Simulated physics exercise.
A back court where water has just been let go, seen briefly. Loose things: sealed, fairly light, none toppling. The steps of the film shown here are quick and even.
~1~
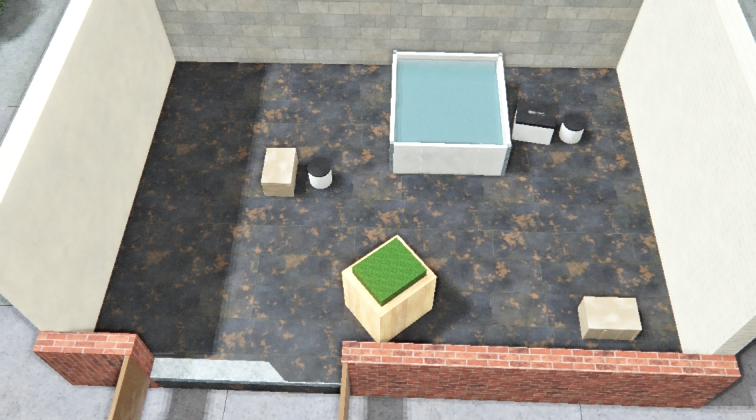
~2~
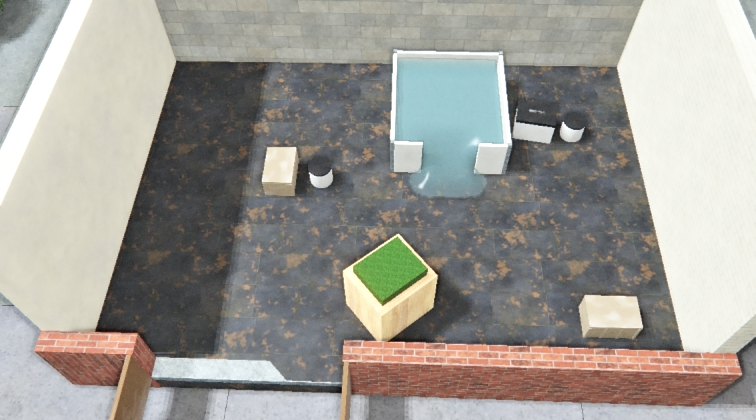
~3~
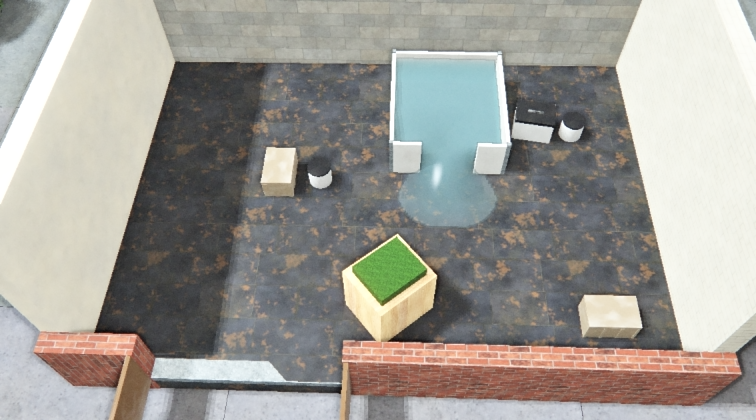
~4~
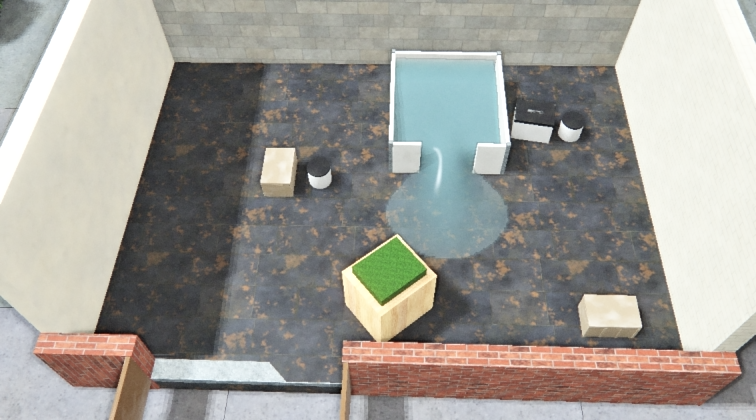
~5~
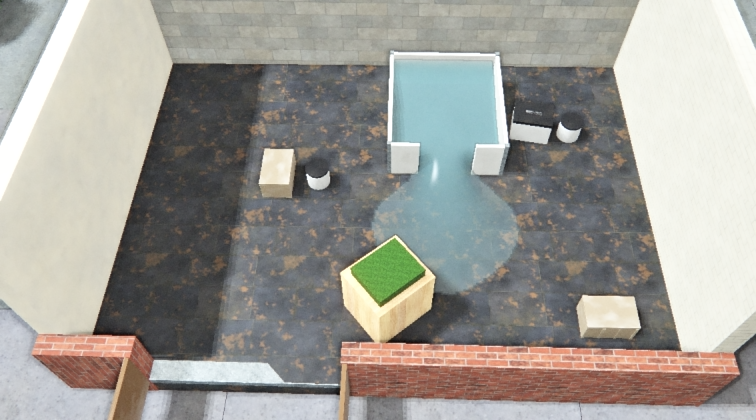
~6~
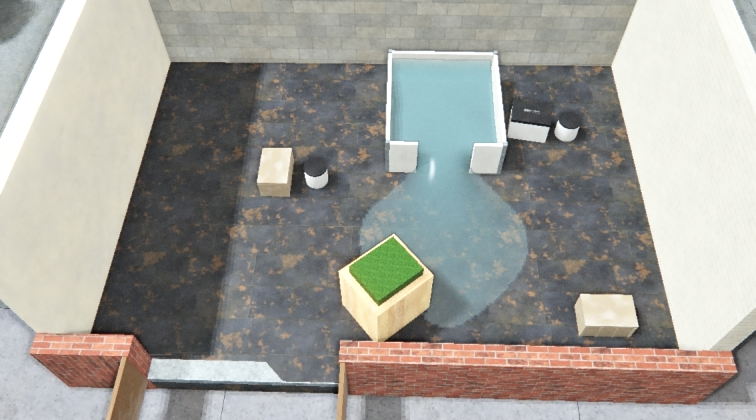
Water pouring through a gap in a white-walled tank, spreading across dark paving around a grass-topped wooden box, which stays put.
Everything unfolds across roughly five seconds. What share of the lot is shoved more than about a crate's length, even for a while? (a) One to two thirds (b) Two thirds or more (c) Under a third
(c) Under a third.
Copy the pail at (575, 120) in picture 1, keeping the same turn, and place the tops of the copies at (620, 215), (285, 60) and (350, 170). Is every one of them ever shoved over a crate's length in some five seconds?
Twin one: Slides well clear; twin two: Barely shifts; twin three: Barely shifts.
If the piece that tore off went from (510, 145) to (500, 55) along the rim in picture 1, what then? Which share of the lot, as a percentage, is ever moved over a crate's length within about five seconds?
Estimate: Roughly 60 per cent.
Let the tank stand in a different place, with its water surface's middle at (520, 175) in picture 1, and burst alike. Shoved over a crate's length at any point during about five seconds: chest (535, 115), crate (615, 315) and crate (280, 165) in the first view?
In turn: Under that mark, beyond that mark, under that mark.
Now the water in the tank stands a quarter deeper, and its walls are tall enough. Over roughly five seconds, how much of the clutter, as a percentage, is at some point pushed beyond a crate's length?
Close to 40 in a hundred, give or take.
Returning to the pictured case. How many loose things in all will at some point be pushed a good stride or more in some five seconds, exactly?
So the number is 1.
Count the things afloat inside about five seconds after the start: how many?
By my tally, 0.
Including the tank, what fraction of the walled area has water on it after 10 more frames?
I'd put it near 40 percent.
A moment on, 0 of 5 are well off their spots; 0 afloat.
Next, 0 of 5 are well off their spots; 0 afloat.
Later, 1 of 5 are well off their spots; 1 afloat.
In the end, 1 of 5 are well off their spots, and 1 have been at some point; 0 afloat.
